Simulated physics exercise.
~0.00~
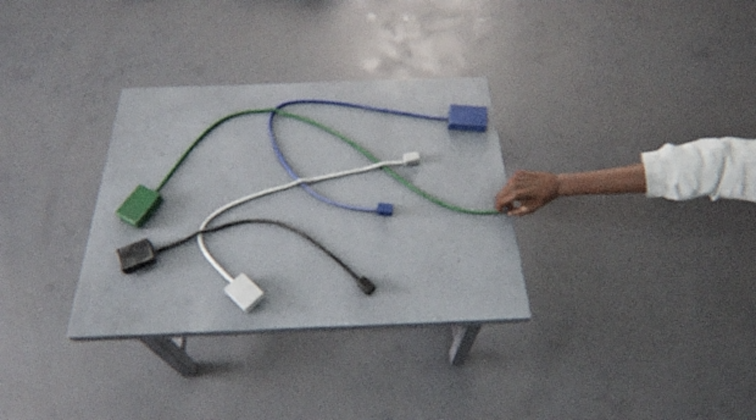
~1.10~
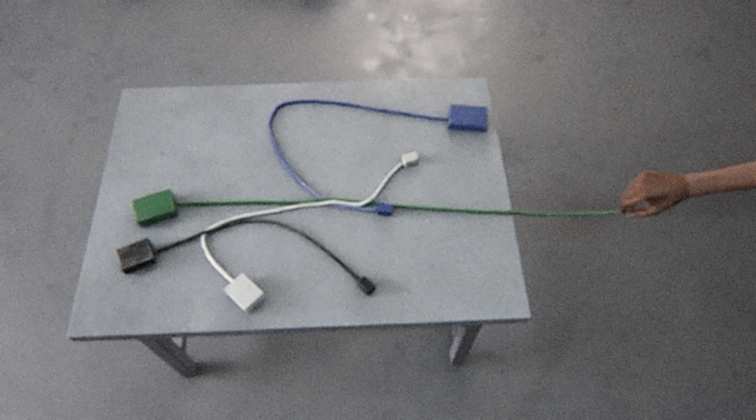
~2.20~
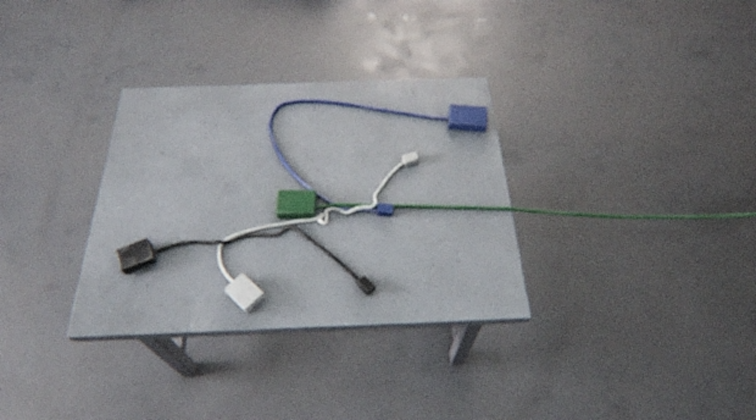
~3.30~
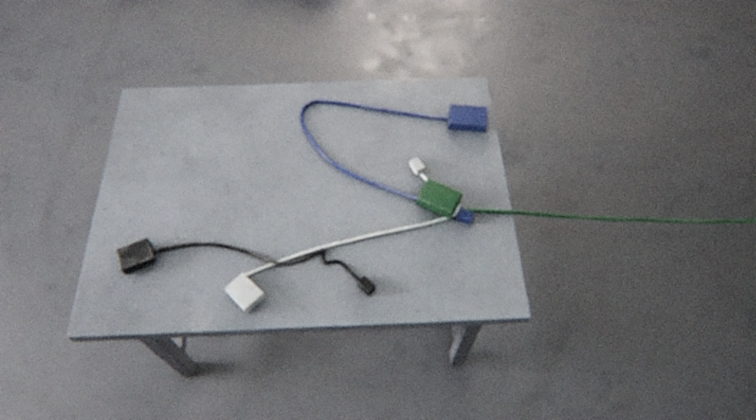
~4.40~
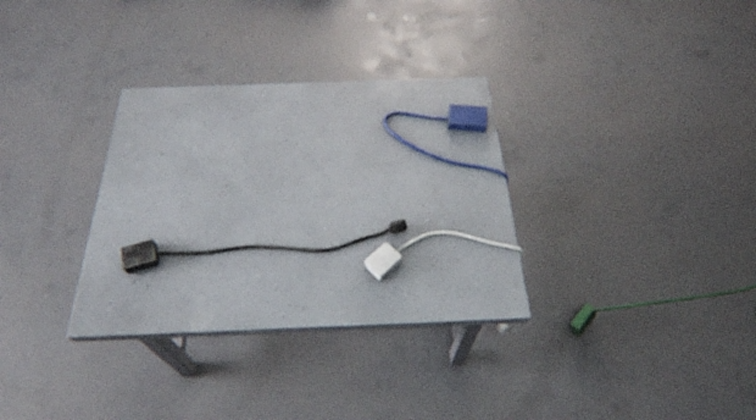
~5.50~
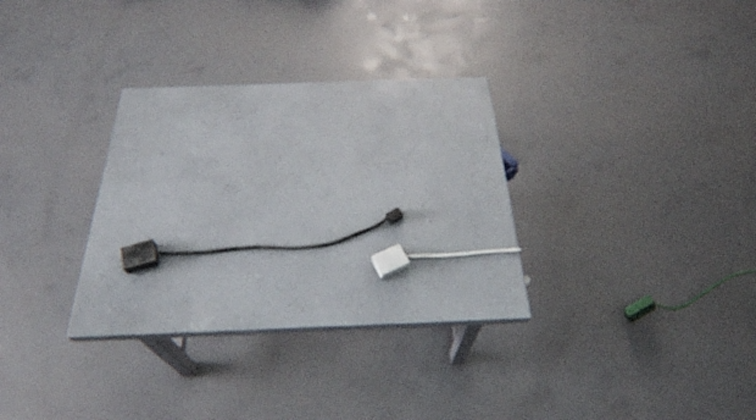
Hand pulling a green cable rightward off a grey table, dragging tangled leads until blue slips over and white hangs partly off.
